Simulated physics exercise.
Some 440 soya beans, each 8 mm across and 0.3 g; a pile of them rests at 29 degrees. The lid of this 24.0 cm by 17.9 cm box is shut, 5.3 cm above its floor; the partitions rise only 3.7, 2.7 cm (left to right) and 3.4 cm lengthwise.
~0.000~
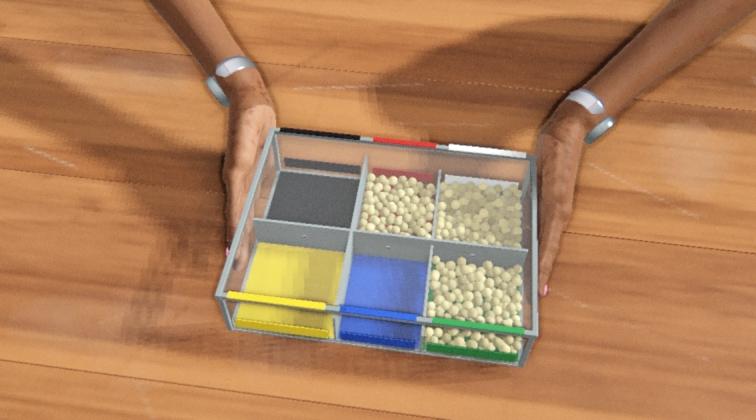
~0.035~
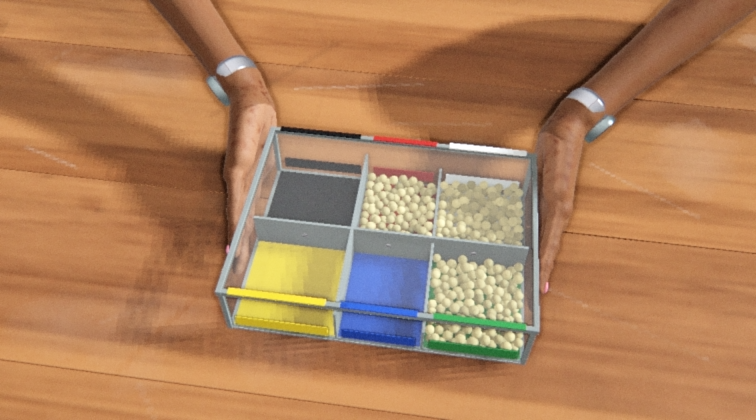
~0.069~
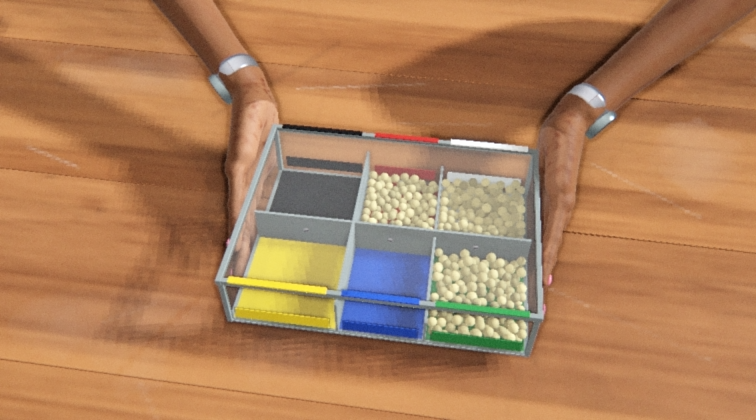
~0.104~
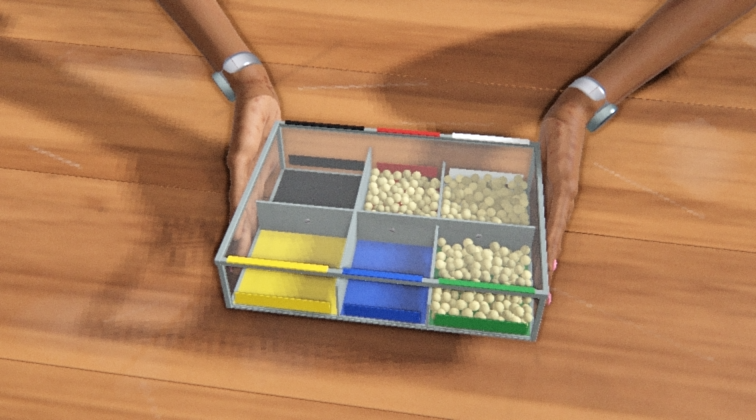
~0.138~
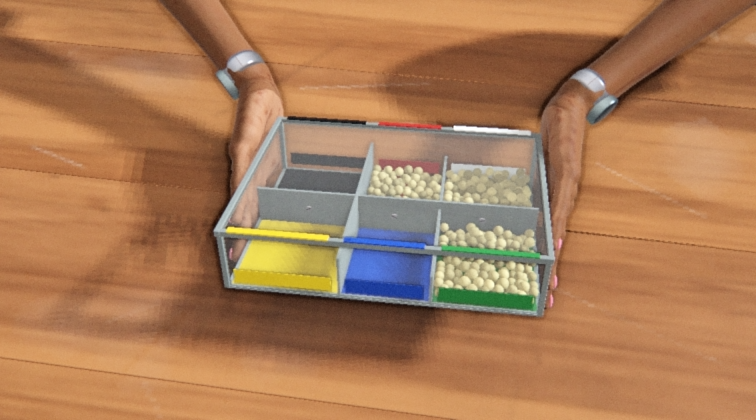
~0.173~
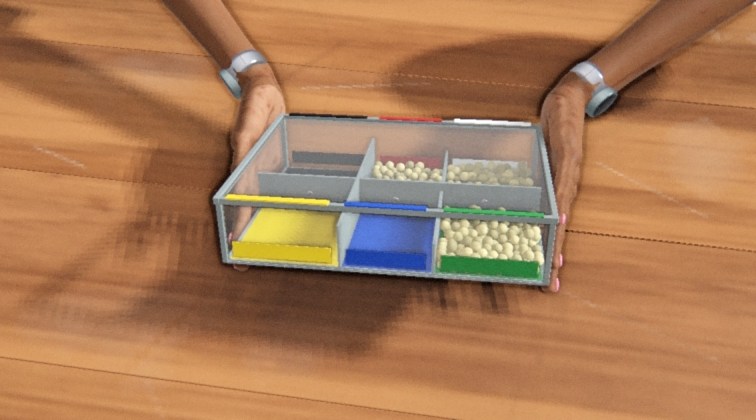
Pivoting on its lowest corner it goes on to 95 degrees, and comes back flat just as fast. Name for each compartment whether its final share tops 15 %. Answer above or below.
Red compartment: Above; blue compartment: Below; green compartment: Below; yellow compartment: Below; white compartment: Above; black compartment: Below.
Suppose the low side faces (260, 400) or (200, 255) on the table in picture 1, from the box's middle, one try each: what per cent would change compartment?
Some 60 and 80 per cent.
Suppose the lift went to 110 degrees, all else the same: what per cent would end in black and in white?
In that case black 0; white 55.
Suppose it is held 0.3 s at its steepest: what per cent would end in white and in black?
Then: White 55, black 0.
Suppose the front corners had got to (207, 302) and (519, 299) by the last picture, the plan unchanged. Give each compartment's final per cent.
Red 25; blue 30; green 5; yellow 30; white 5; black 5.
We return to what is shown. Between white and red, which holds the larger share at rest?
It is the white one.
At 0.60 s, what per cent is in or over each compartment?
Red 30; blue 0; green 20; yellow 0; white 45; black 0.
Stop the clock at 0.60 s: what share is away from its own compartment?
Roughly 15 per cent.
After 0.60 s, tilt 94 degrees; red 30 %, green 20 %, white 45 %.
Then, at 0.89 s, tilt 39 degrees; red 35 %, green 5 %, white 55 %.
After 1.28 s, tilt 0 degrees; red 40 %, green 5 %, white 55 %.
In the end, at 1.7 s, red 40 %, blue 0 %, green 5 %, yellow 0 %, white 55 %, black 0 %.
